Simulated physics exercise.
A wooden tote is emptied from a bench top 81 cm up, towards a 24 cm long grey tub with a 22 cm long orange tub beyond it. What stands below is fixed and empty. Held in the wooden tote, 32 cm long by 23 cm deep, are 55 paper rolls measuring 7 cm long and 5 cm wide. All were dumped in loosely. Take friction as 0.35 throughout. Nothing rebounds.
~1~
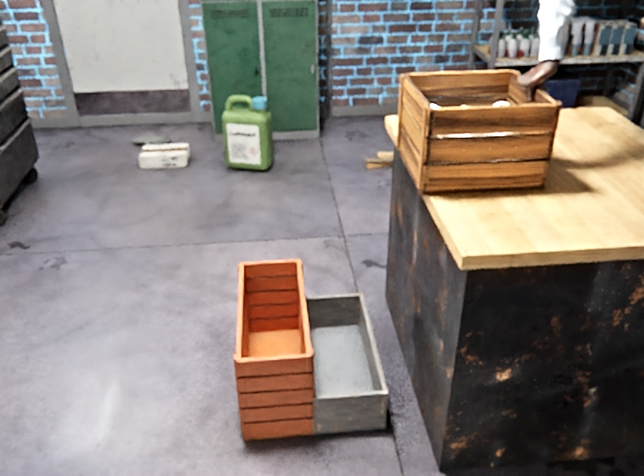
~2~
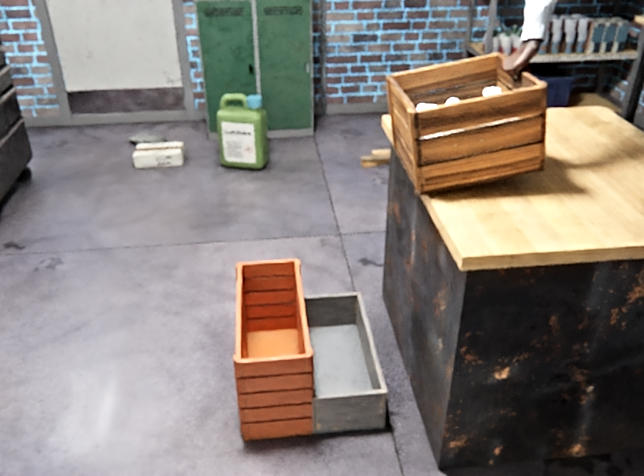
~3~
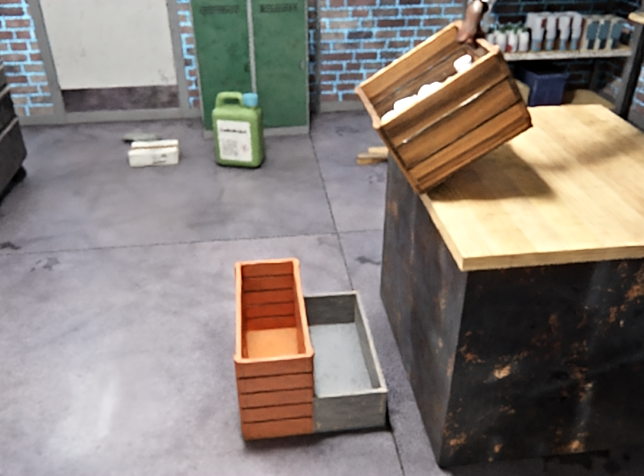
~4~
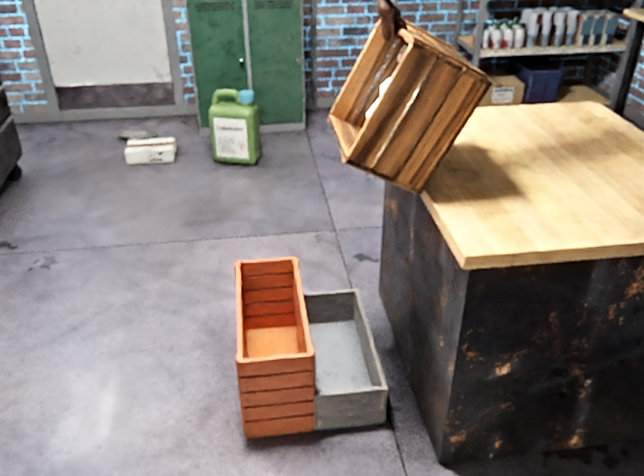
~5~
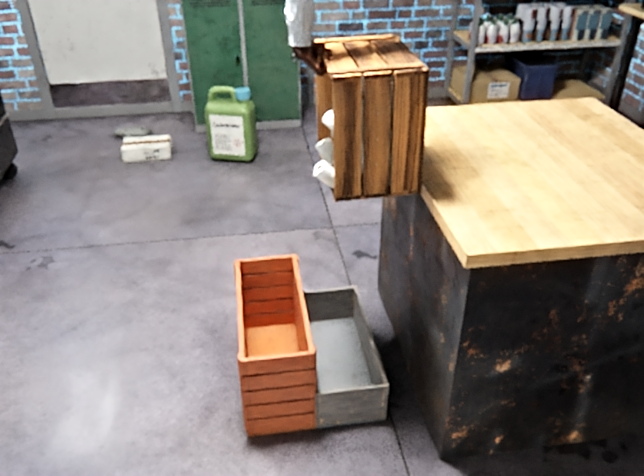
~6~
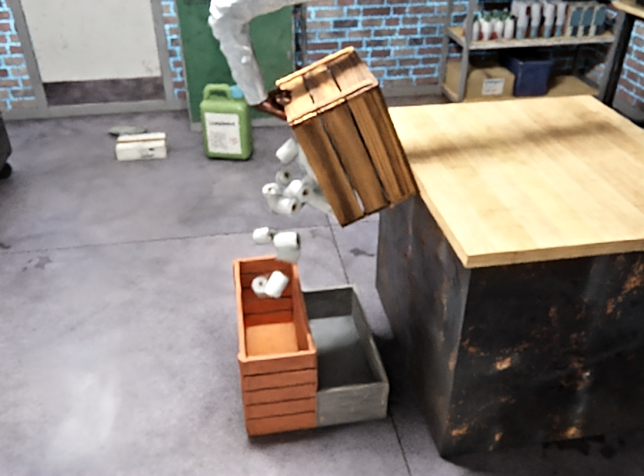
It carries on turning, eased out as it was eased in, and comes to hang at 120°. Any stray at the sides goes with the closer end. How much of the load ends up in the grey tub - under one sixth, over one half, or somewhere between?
Under one sixth of it.
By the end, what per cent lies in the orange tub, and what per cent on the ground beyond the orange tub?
The shares come out near 85 and 15 in a hundred.
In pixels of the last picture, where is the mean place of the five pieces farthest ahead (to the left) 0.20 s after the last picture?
I'd say near (227, 300).
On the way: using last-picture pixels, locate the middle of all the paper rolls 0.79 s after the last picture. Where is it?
The centre sits near (273, 364).
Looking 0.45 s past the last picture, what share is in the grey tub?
Around 0 per cent at that point.
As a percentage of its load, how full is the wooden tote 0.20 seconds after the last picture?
Near 30 per cent, give or take.
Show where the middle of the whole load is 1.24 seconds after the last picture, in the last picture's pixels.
Estimated centre in the last picture: (273, 362).
Then, 0.20 s after the last picture, tilt 120°; 17 still in the wooden tote, 11 in the orange tub and 27 in the air.
Then, 0.45 s after the last picture, tilt 120°; 3 still in the wooden tote, 35 in the orange tub, 6 on the ground beyond the orange tub and 11 in the air.
Then, 0.79 s after the last picture, tilt 120°; 48 in the orange tub and 7 on the ground beyond the orange tub.
Final count (1.24 s after the last picture), 48 in the orange tub and 7 on the ground beyond the orange tub. Asked share, 0 of 55, 0 per cent.
